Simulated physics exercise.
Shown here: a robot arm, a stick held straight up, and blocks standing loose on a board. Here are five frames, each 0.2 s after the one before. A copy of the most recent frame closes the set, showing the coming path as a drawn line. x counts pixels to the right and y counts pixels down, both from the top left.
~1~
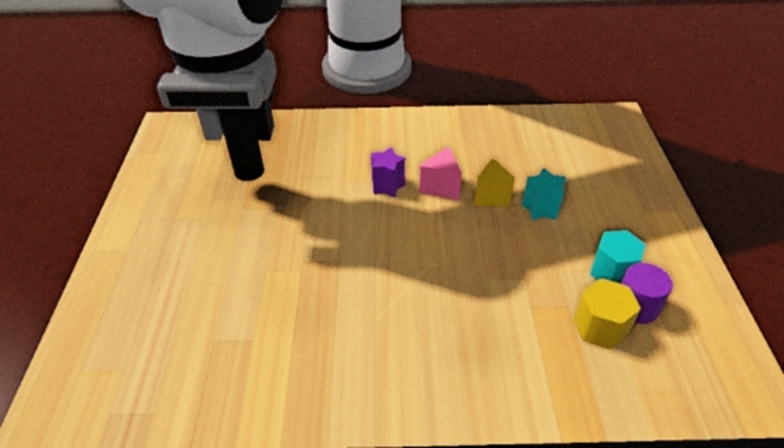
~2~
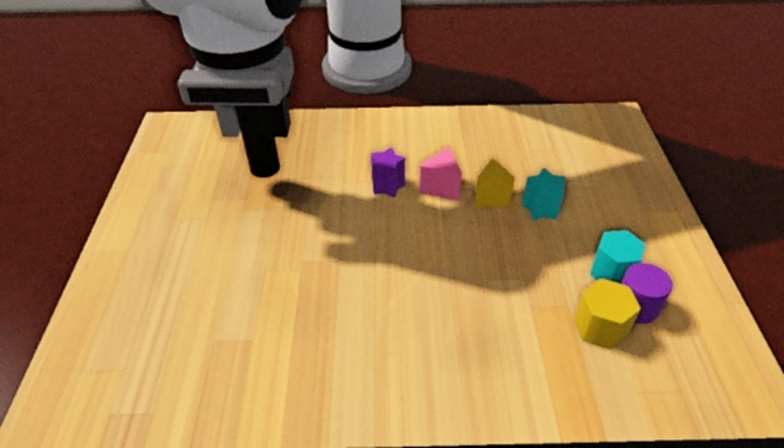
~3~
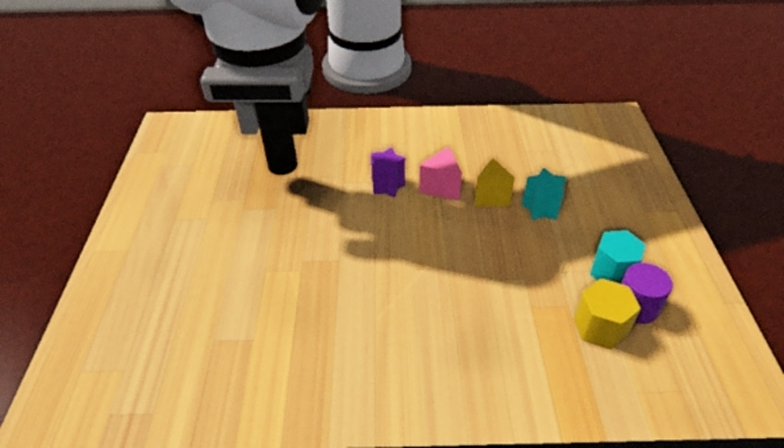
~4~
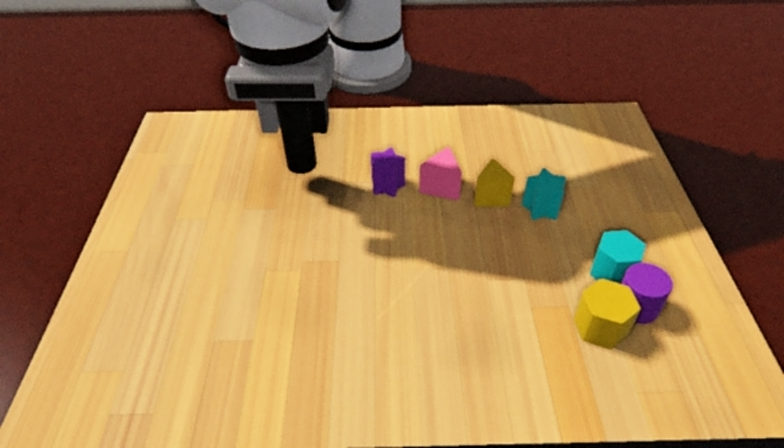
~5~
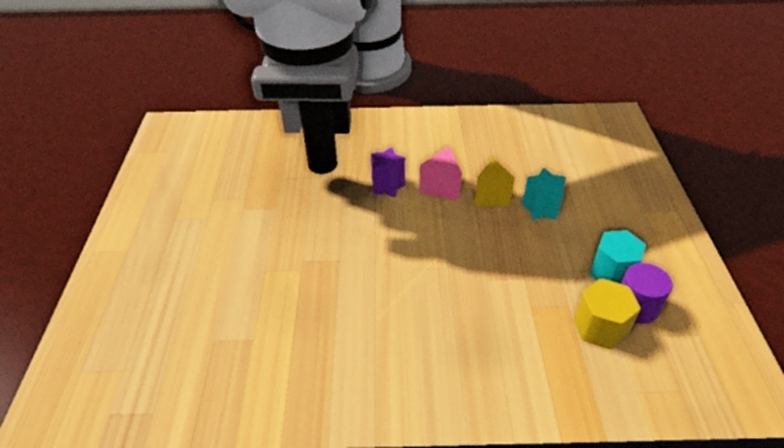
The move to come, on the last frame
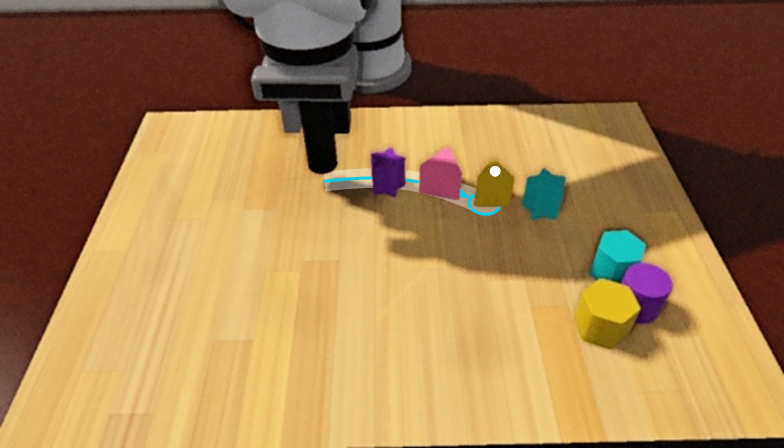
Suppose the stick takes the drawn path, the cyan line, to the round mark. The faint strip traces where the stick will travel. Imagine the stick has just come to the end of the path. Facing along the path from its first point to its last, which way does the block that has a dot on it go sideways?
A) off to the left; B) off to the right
I choose B.
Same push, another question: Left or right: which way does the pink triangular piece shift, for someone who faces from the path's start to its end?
It shifts to the right.
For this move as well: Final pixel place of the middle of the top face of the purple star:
So, by the moment the path ends, you'll find the top centre of the purple star at (438, 179).
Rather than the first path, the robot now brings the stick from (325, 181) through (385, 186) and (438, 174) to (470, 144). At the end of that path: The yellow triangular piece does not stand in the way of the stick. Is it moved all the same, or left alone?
Once the stick is done, the yellow triangular piece is in a new spot.
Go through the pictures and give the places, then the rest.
The first picture shows stick tip (250, 172); block tops, purple star (387, 159); pink triangular piece (443, 161); yellow triangular piece (495, 171); turquoise star (548, 181).
The second picture shows stick (265, 169); blocks unchanged.
The third picture shows stick (283, 166); blocks unchanged.
The fourth picture shows stick (302, 165); blocks unchanged.
The fifth picture shows stick (323, 165); purple star (387, 159); pink triangular piece (443, 161); yellow triangular piece (495, 171); turquoise star (548, 181).
Path on the board, from (325, 181) by way of (380, 178) and (433, 185) to (485, 204); the dot is on the yellow triangular piece.
The first path, step by step. One third of the way, stick (380, 162); purple star (404, 162), turned 35° clockwise.
Two thirds of the way, stick (435, 169); purple star (432, 177), turned 105° clockwise; pink triangular piece (467, 171), turned 50° anticlockwise; yellow triangular piece (503, 174).
At the end, stick (487, 187); purple star (438, 179), turned 135° clockwise; pink triangular piece (510, 191); yellow triangular piece (539, 198), turned 35° anticlockwise; turquoise star (560, 183), turned 35° anticlockwise.
